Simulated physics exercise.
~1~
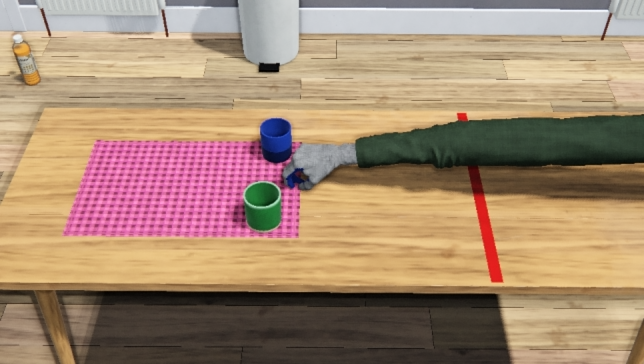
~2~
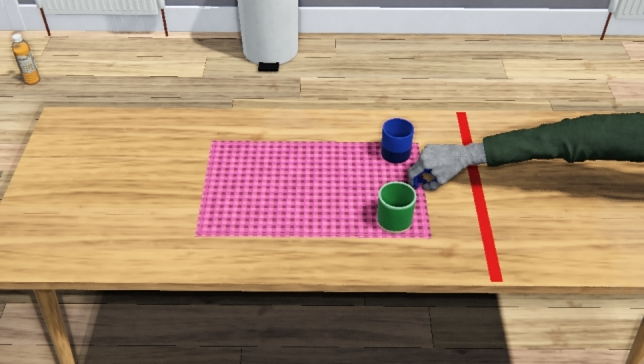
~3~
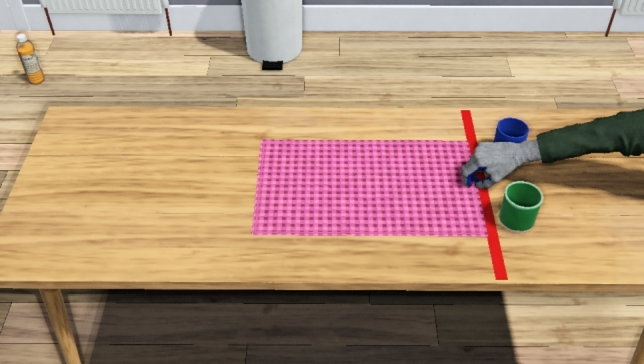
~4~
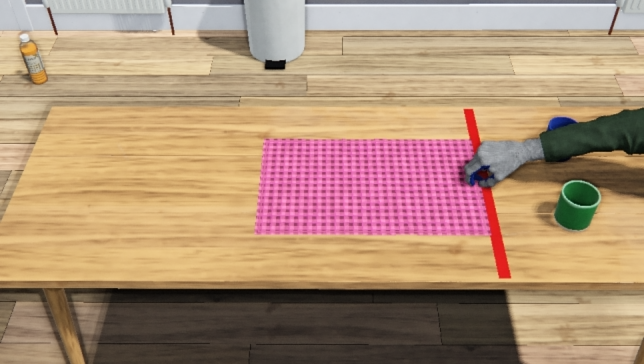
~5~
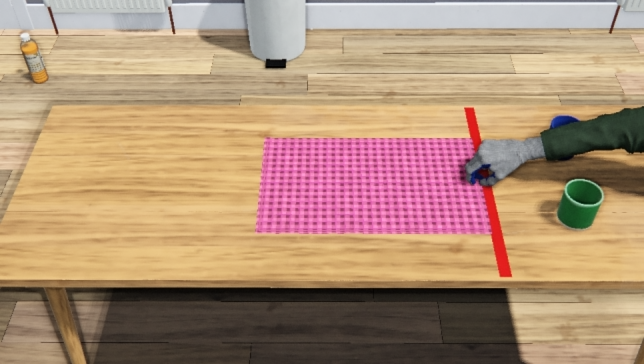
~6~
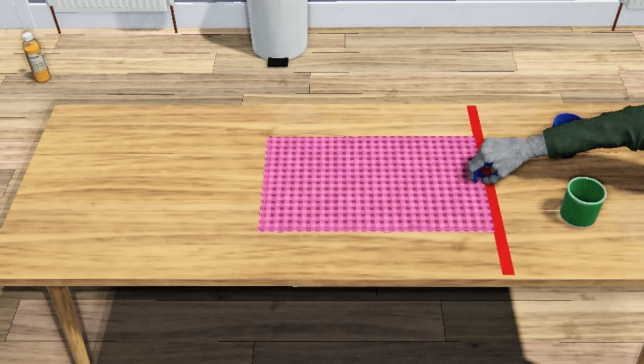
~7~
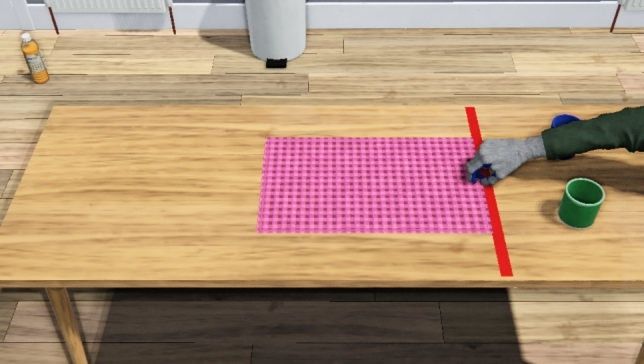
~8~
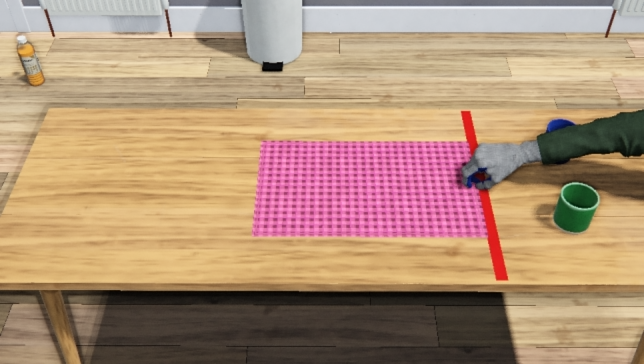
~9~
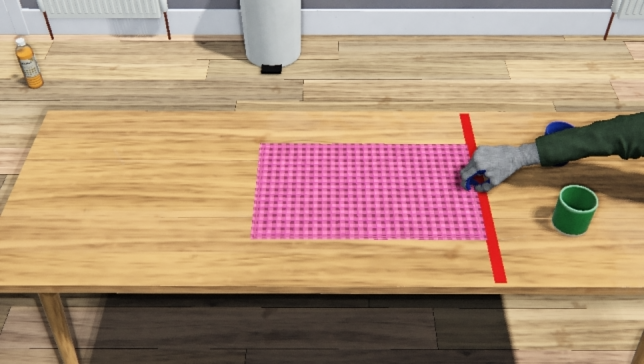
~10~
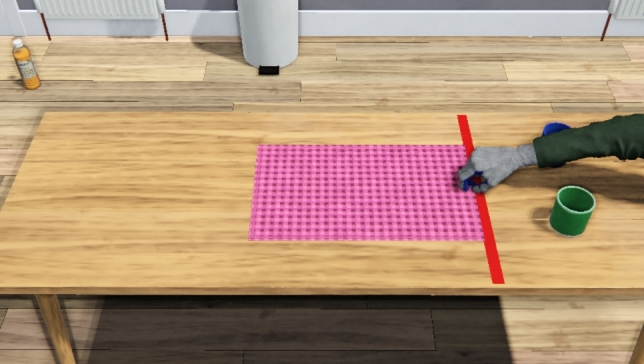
At the start, a green mug and a blue mug stand near the right edge of a pink checked place mat on a wooden table, where a gloved hand in a dark green sleeve grips the mat's edge. The hand pulls the mat to the right toward a strip of red tape, and both mugs ride along on it. When the mat's leading edge reaches the tape, the hand stops, but the mugs slide off the front and continue a little farther right. At the end, the mat lies still at the tape, with both mugs resting on the bare wood beyond it, the blue one partly hidden behind the arm.
